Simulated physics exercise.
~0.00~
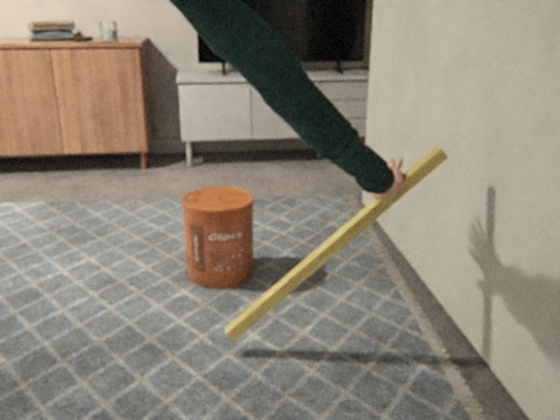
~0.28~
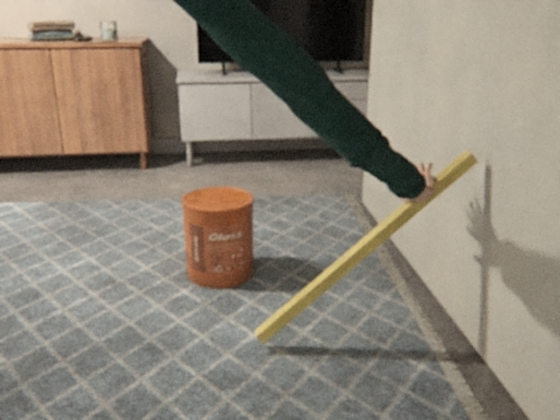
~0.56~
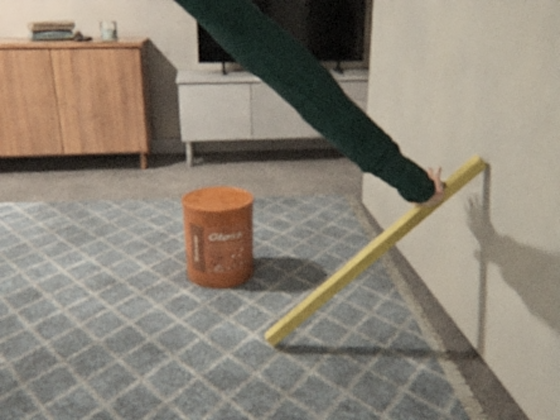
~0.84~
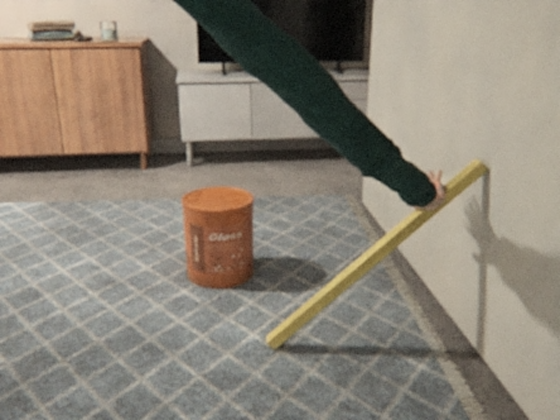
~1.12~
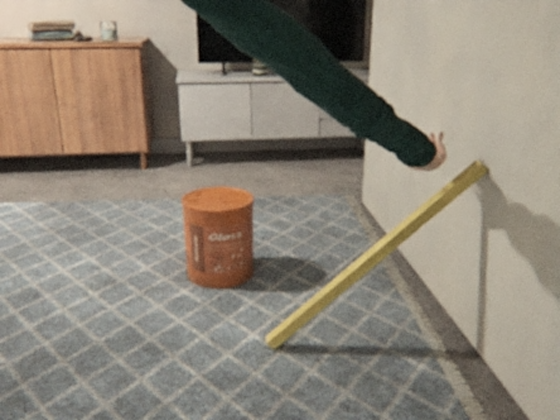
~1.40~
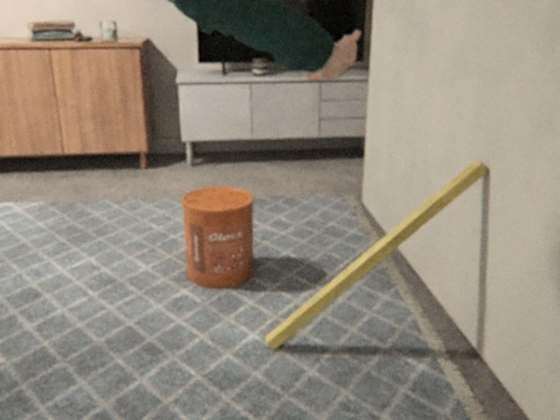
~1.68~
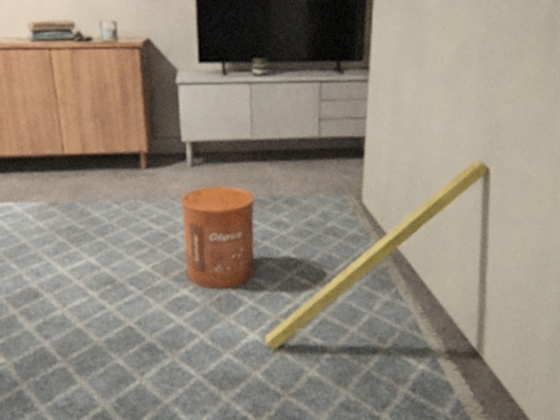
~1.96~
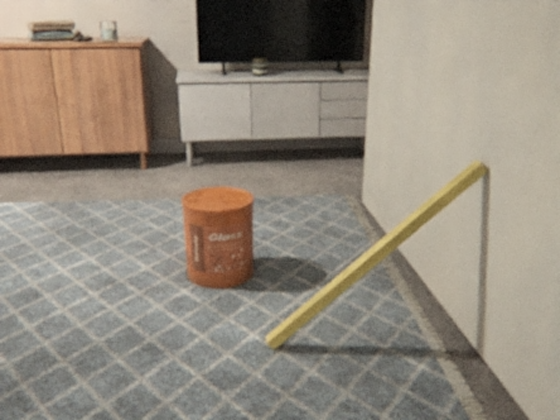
At the start, an arm in a dark green sleeve reaches in from the top and holds a slanted yellow pole over a patterned blue-grey rug, with an orange pail standing to its left. The hand moves the pole to the right until its upper end meets the pale wall and its lower end rests on the rug. After a brief steadying hold, the hand lets go and draws back, and the arm leaves the view. The pole stays leaning against the wall, and the pail still stands in its original place.
